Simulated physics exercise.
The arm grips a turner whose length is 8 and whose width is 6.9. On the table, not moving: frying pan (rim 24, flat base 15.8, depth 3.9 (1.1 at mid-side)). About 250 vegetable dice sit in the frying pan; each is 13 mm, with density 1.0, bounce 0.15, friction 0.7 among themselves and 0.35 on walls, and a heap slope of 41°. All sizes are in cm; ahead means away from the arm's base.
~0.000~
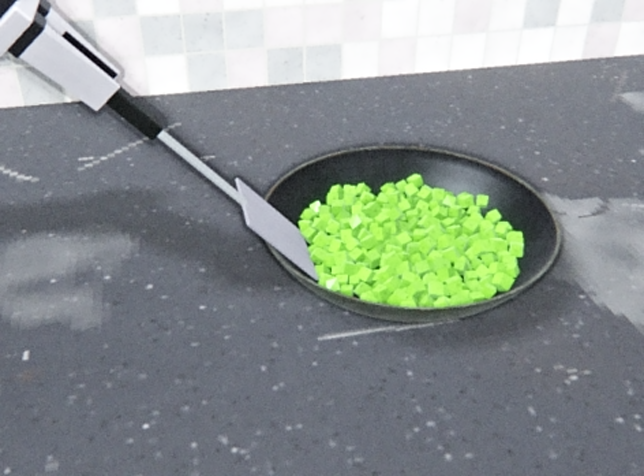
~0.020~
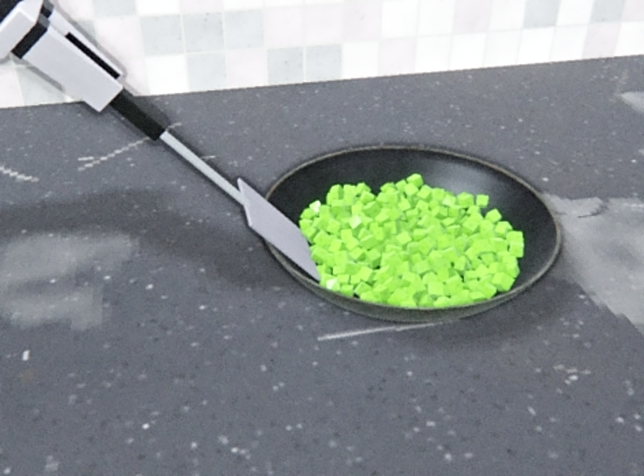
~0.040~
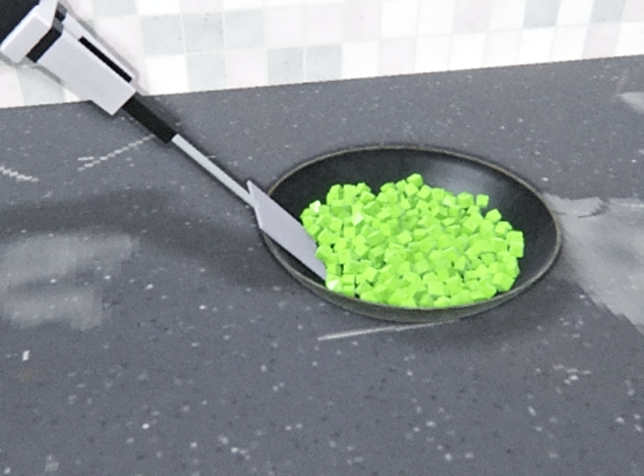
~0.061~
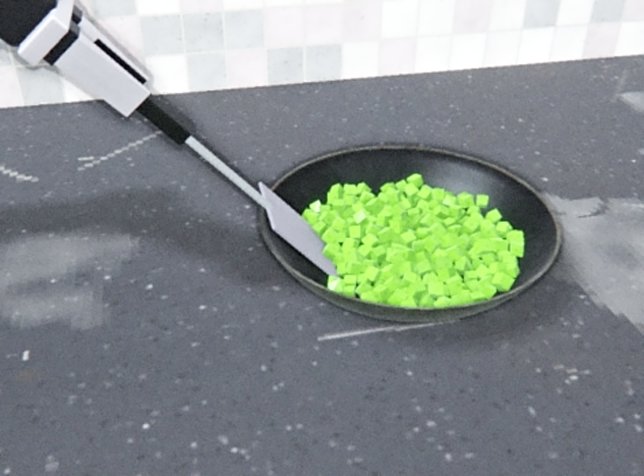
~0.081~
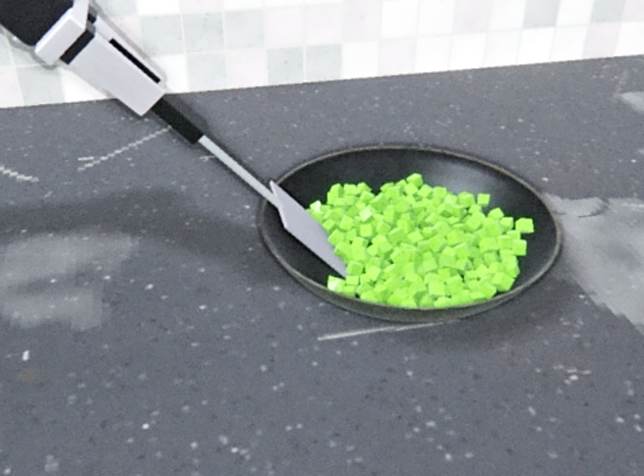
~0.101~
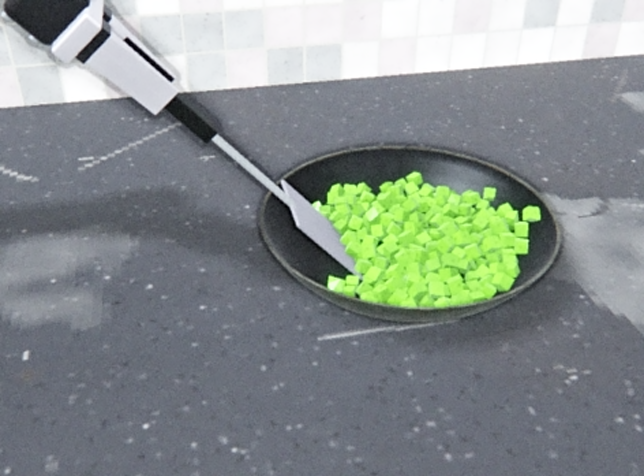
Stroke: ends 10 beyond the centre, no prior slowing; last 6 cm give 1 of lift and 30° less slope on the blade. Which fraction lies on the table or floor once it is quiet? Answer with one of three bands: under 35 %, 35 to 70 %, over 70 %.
Under 35 %.
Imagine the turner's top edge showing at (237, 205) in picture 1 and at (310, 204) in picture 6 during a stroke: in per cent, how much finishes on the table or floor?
My guess would be close to 40 per cent.
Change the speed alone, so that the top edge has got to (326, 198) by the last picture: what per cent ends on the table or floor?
Estimate: Close to 40 %.
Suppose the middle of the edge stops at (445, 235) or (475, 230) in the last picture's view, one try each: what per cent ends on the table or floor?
Close to 5 and close to 5 per cent, respectively.
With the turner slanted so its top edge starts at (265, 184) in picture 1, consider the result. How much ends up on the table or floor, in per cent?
Roughly 40 percent ends on the table or floor.
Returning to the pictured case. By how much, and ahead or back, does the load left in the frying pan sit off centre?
About 3.0 centimetres ahead.
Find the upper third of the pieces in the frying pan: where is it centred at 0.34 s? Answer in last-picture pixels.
I'd put it close to (499, 204).
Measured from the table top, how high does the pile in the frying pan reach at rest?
Height at rest: Roughly 6.0 cm.
By 0.22 s, sloping 49°, highest piece 5 above the table; 245 in the frying pan, 1 on the blade or in flight.
By 0.34 s, sloping 37°, highest piece 6 above the table; 239 in the frying pan, 4 on the table or floor, 3 on the blade or in flight.
By 0.60 s, sloping 19°, highest piece 6 above the table; 184 in the frying pan, 61 on the table or floor, 1 on the blade or in flight.
By 1.65 s, sloping 19°, highest piece 6 above the table; 183 in the frying pan, 63 on the table or floor.
Final count, 183 in the frying pan, 63 on the table or floor. That is 26 % on the table or floor.
